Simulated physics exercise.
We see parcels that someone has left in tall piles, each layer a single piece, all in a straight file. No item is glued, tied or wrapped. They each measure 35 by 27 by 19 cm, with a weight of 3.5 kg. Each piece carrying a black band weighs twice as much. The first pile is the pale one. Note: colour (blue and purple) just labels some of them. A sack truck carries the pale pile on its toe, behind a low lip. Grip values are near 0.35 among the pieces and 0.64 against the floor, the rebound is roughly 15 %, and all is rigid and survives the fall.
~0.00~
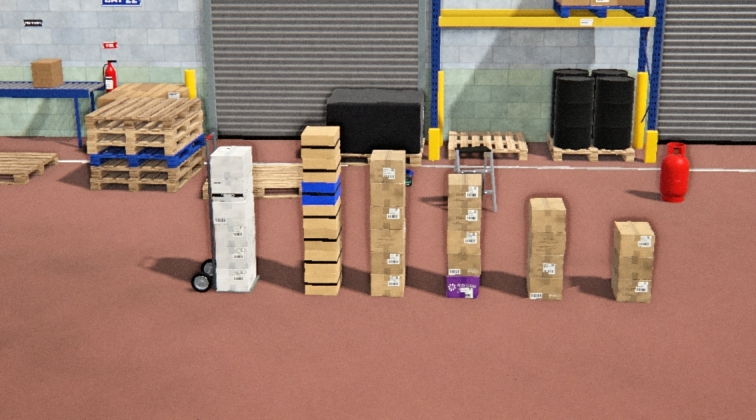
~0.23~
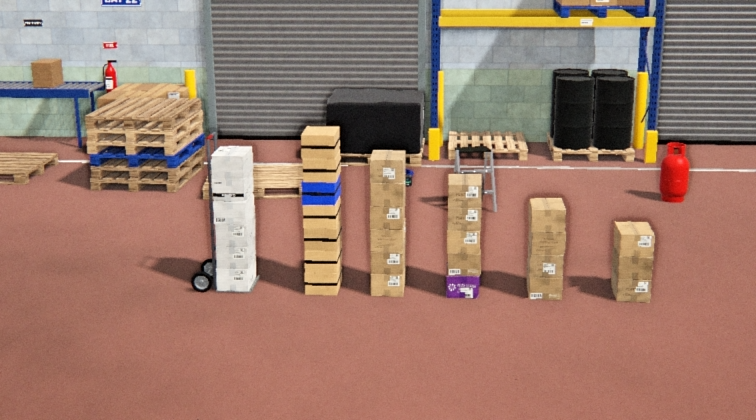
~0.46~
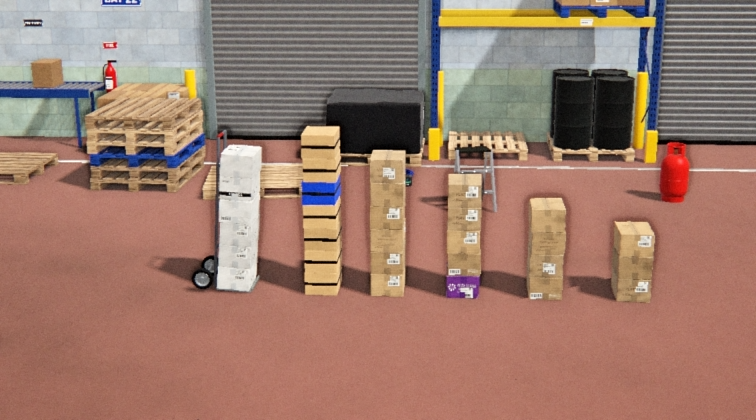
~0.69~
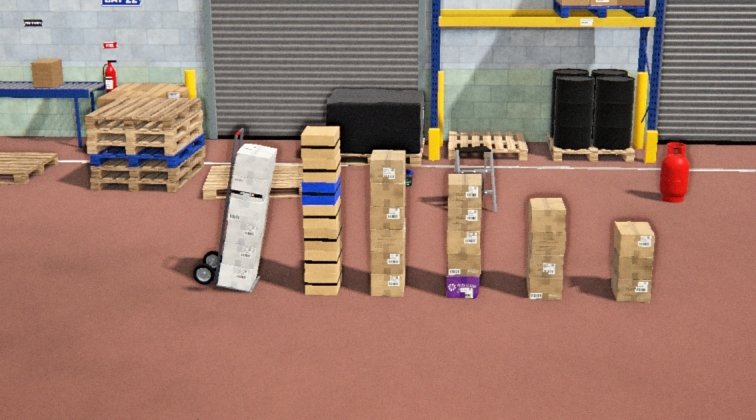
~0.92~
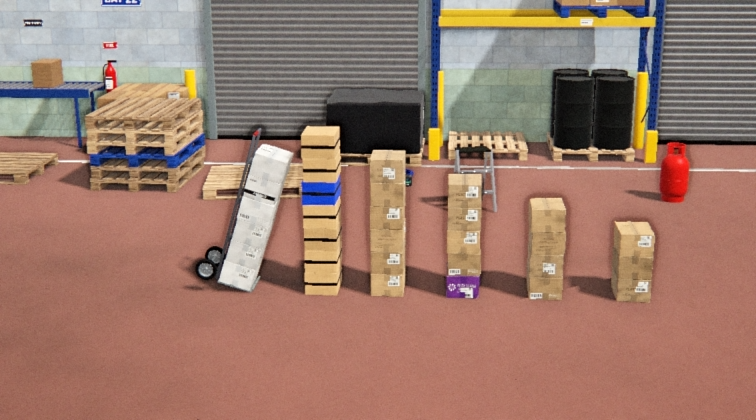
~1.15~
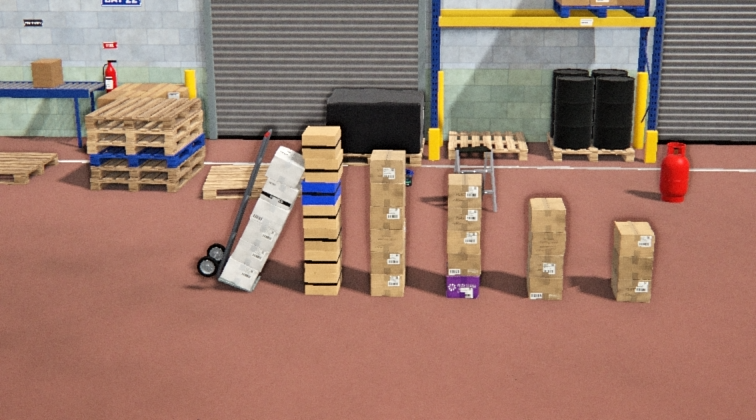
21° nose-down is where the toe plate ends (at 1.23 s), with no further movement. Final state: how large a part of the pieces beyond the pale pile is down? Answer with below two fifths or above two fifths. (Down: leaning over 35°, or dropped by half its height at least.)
Below two fifths.
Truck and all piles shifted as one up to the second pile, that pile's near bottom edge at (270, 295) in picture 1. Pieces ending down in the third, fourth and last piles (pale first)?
That would give third 0, fourth 0 and last 0.
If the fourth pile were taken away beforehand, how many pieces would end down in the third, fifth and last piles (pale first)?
Pile by pile: Third 0, fifth 0, last 0.
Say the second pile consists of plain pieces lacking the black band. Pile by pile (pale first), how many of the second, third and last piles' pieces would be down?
In that case the second pile has 7 down, the third 6, the last 2.
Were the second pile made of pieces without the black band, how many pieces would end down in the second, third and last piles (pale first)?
The tally would be second 7, then third 6, then last 2.
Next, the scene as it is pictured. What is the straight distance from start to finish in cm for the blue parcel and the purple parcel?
Net shift, middle to middle: Blue 0 cm, purple 0 cm.
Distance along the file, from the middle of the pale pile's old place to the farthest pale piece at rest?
50 cm.
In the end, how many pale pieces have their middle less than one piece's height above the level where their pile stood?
Pale pieces counted: 1.
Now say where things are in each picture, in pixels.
In the first picture (we follow the side turned to the camera), truck frame (208, 170) 0° forward; blue parcel (318, 194); purple parcel (463, 288); no other piece has moved.
In the second picture, truck frame (209, 170) 0° forward; blue parcel (318, 194).
In the third picture, truck frame (218, 168) 4° forward, top of the pale pile leaning 4°; purple parcel (463, 288); no other piece has moved.
In the fourth picture, truck frame (232, 166) 10° forward, top of the pale pile leaning 11°; blue parcel (318, 194); no other piece has moved.
In the fifth picture, truck frame (247, 165) 17° forward, top of the pale pile leaning 17°; purple parcel (463, 288); no other piece has moved.
In the sixth picture, truck frame (256, 166) 21° forward, top of the pale pile leaning 26°; blue parcel (318, 194); purple parcel (463, 288); one has shifted.
Around 1.21 s, 0 of the pale pile down; none of the 25 other parcels down, 1 disturbed.
Around 1.32 s, 0 of the pale pile down; none of the 25 other parcels down, 2 disturbed.
Finally (2.3 s), 0 of the pale pile down; none of the 25 other parcels down, 2 disturbed; blue parcel unmoved; purple parcel unmoved. That is 0 per cent. Seen by the last camera, middles, blue parcel near (322, 188), purple parcel near (462, 280).
